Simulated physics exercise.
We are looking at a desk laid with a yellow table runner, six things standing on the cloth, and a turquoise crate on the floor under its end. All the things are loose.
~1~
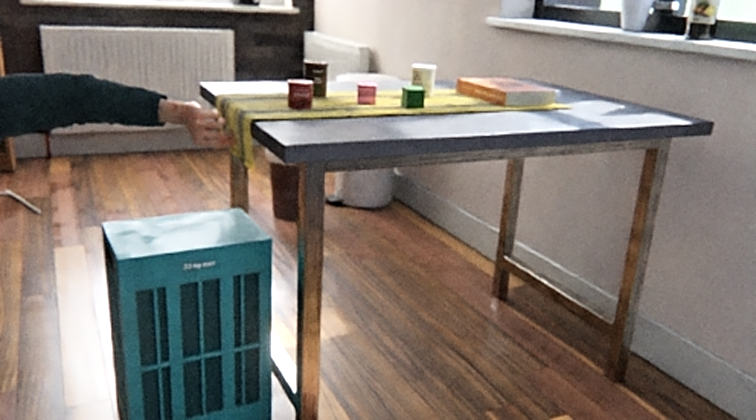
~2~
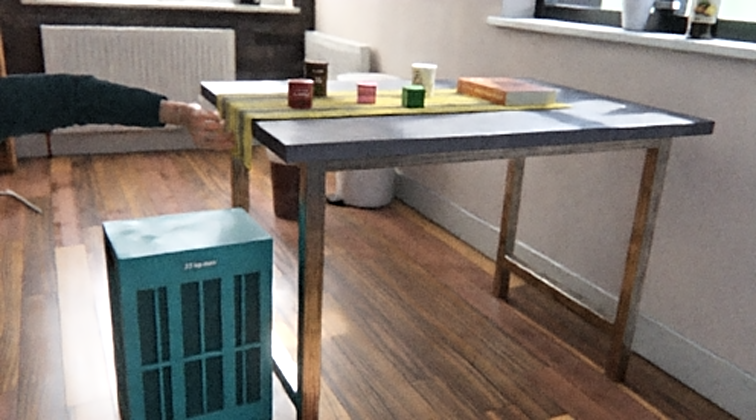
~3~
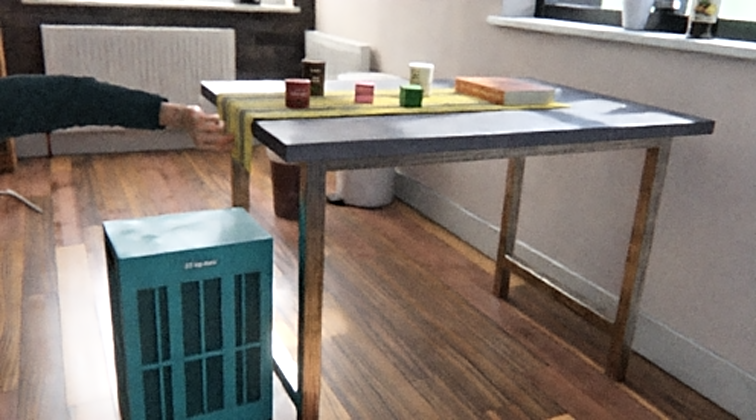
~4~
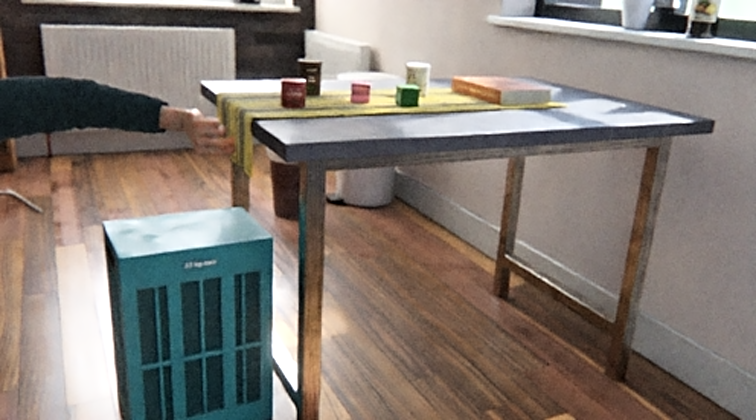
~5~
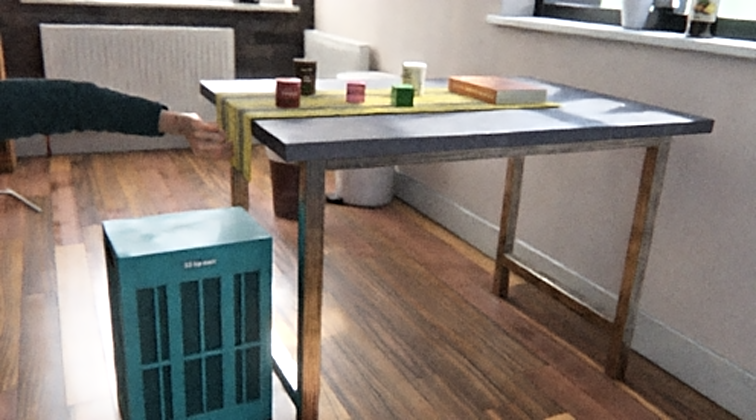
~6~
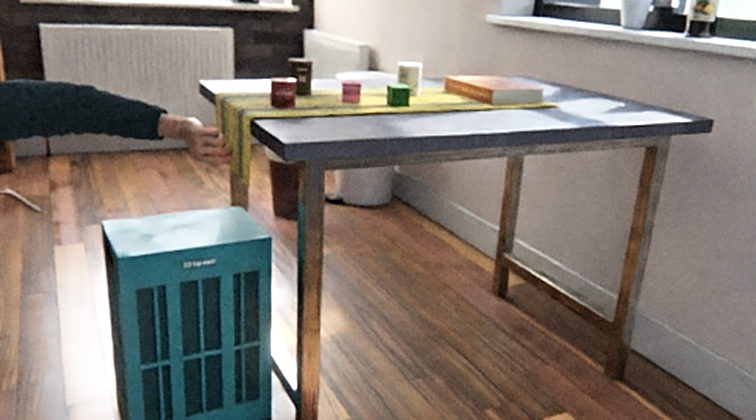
To begin with, a hand reaching in from the left grips the end of a yellow runner on a desk, above a turquoise crate. The hand draws the cloth slightly left and down, and the small containers, cubes and orange book-like block on it shift a little left together, all still upright.
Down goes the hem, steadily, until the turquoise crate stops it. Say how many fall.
The count of fallen things is one.
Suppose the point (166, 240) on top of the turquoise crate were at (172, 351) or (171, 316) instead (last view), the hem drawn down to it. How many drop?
Then 4 and 3.
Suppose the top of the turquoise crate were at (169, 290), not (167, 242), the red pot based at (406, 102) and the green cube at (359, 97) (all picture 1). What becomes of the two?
The red pot remains up; the green cube remains up.
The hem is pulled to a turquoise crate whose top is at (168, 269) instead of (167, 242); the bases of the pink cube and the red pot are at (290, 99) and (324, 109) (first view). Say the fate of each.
The pink cube falls, the red pot falls.
A little later, hem on the crate; red pot gone.
When it is over, hem on the crate; red pot gone. It carries off one.
